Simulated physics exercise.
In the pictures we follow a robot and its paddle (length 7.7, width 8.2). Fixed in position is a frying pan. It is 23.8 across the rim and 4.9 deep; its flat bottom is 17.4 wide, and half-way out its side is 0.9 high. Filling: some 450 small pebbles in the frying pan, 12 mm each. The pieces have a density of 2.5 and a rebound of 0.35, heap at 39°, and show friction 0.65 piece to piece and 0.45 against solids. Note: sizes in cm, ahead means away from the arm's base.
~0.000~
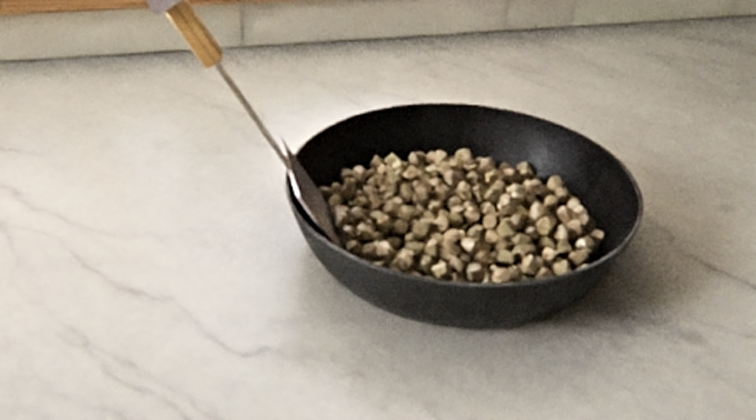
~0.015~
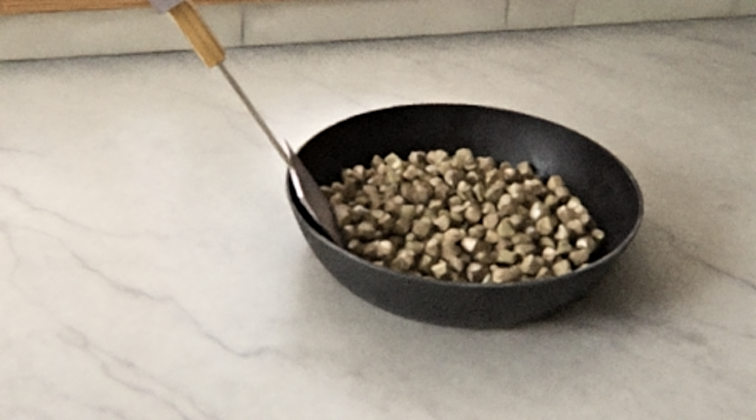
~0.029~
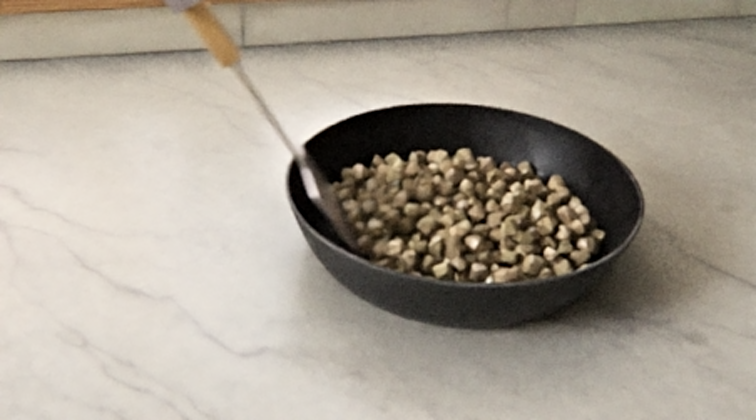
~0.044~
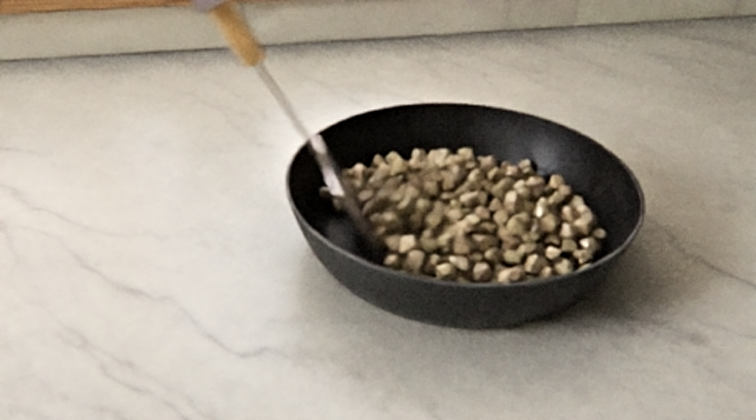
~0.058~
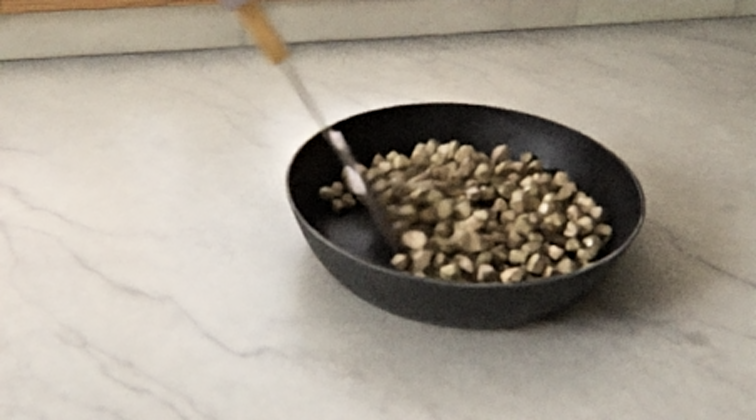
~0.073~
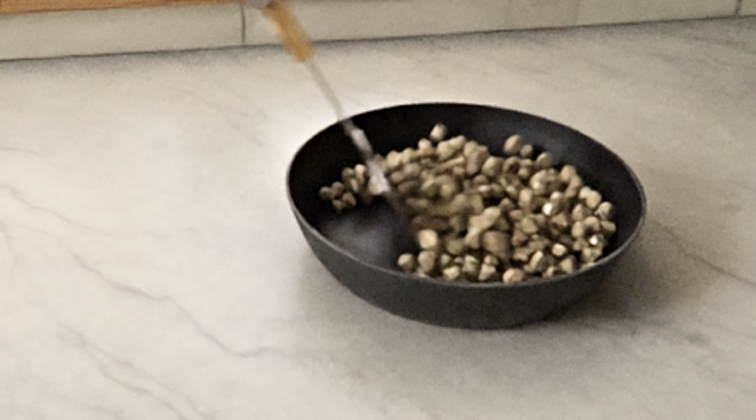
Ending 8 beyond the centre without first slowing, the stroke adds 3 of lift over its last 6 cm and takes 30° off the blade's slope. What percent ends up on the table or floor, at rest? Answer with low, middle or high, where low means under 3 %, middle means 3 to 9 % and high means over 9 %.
High.
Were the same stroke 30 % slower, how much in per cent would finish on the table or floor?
10 %.
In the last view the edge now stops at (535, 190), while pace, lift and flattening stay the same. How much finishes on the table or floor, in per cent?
10 %, roughly.
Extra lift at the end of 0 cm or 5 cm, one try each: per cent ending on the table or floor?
Estimates, in order: 5 % then 25 %.
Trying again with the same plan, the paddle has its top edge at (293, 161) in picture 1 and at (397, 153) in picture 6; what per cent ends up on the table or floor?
About 30 per cent.
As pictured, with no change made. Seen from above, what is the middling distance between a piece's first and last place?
The figure is about 5 cm.
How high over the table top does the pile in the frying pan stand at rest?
Height at rest: Roughly 6.0 cm.
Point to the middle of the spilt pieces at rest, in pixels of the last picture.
I'd point to somewhere close to (692, 207).
After 0.11 s, sloping 61°, highest piece 7 above the table; 446 in the frying pan.
After 0.14 s, sloping 50°, highest piece 8 above the table; 446 in the frying pan.
After 0.36 s, sloping 31°, highest piece 10 above the table; 355 in the frying pan, 58 on the table or floor, 33 on the blade or in flight.
After 1.41 s, sloping 31°, highest piece 6 above the table; 349 in the frying pan, 97 on the table or floor.
At rest, 349 in the frying pan, 97 on the table or floor. That is 22 % on the table or floor.
